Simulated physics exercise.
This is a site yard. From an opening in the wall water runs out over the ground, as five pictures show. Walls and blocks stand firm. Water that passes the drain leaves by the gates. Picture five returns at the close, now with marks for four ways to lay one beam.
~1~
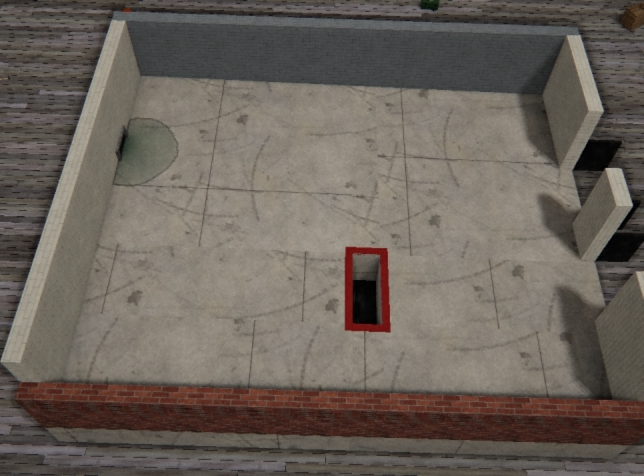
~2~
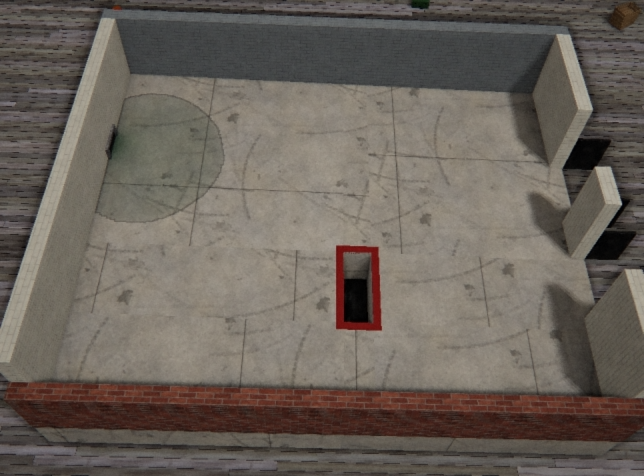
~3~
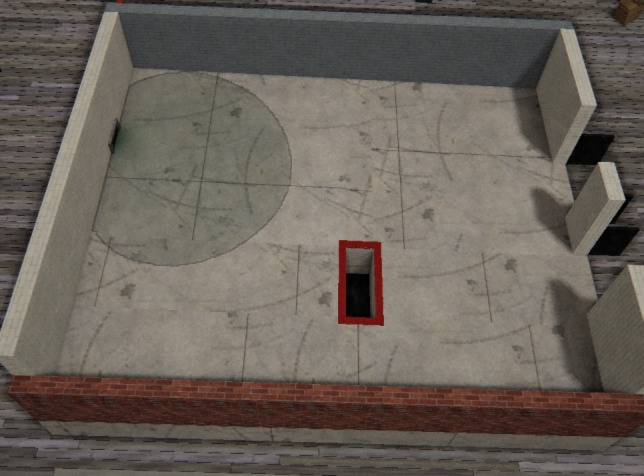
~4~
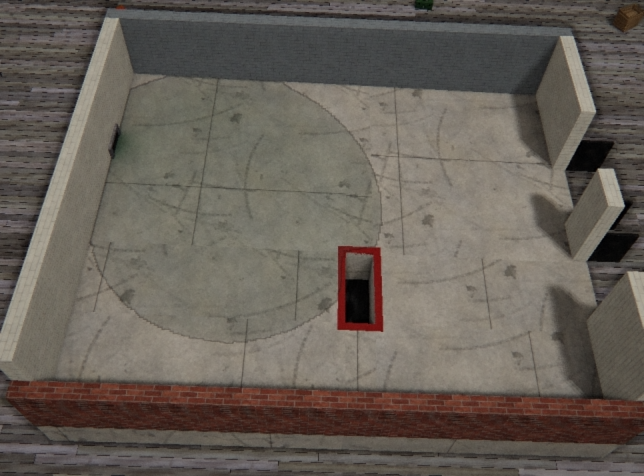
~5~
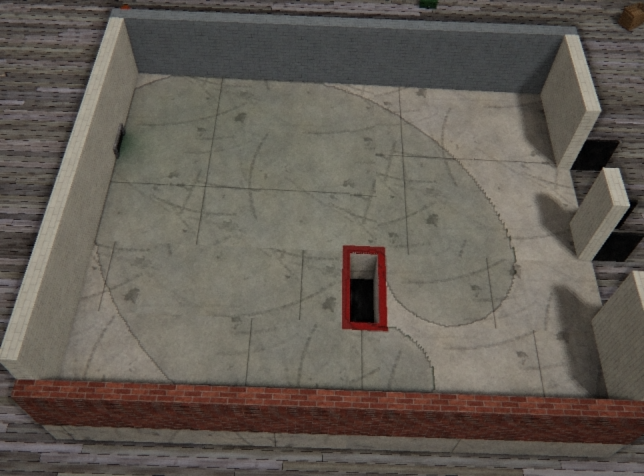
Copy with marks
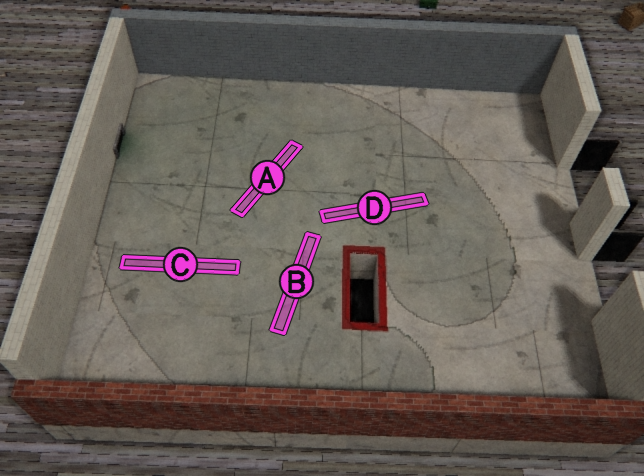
Greenish liquid spreading from an opening in the left wall across a walled yard, reaching and passing around a red-edged pit.
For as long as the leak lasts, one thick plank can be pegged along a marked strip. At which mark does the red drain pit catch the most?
It is C.
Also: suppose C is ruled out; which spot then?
D.
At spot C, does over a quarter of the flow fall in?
Yes, it does.
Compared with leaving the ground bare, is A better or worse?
Worse.
On the marked copy, A from (237, 212) to (296, 144); B from (277, 331) to (313, 235); C from (122, 262) to (237, 267); D from (322, 216) to (424, 199).
Choosing A, about 10 % of the stream goes into the red drain pit, about 85 % out by the gates.
Choosing B, about 11 % of the stream goes into the red drain pit, about 86 % out by the gates.
Choosing C, about 40 % of the stream goes into the red drain pit, about 56 % out by the gates.
Choosing D, about 26 % of the stream goes into the red drain pit, about 70 % out by the gates.
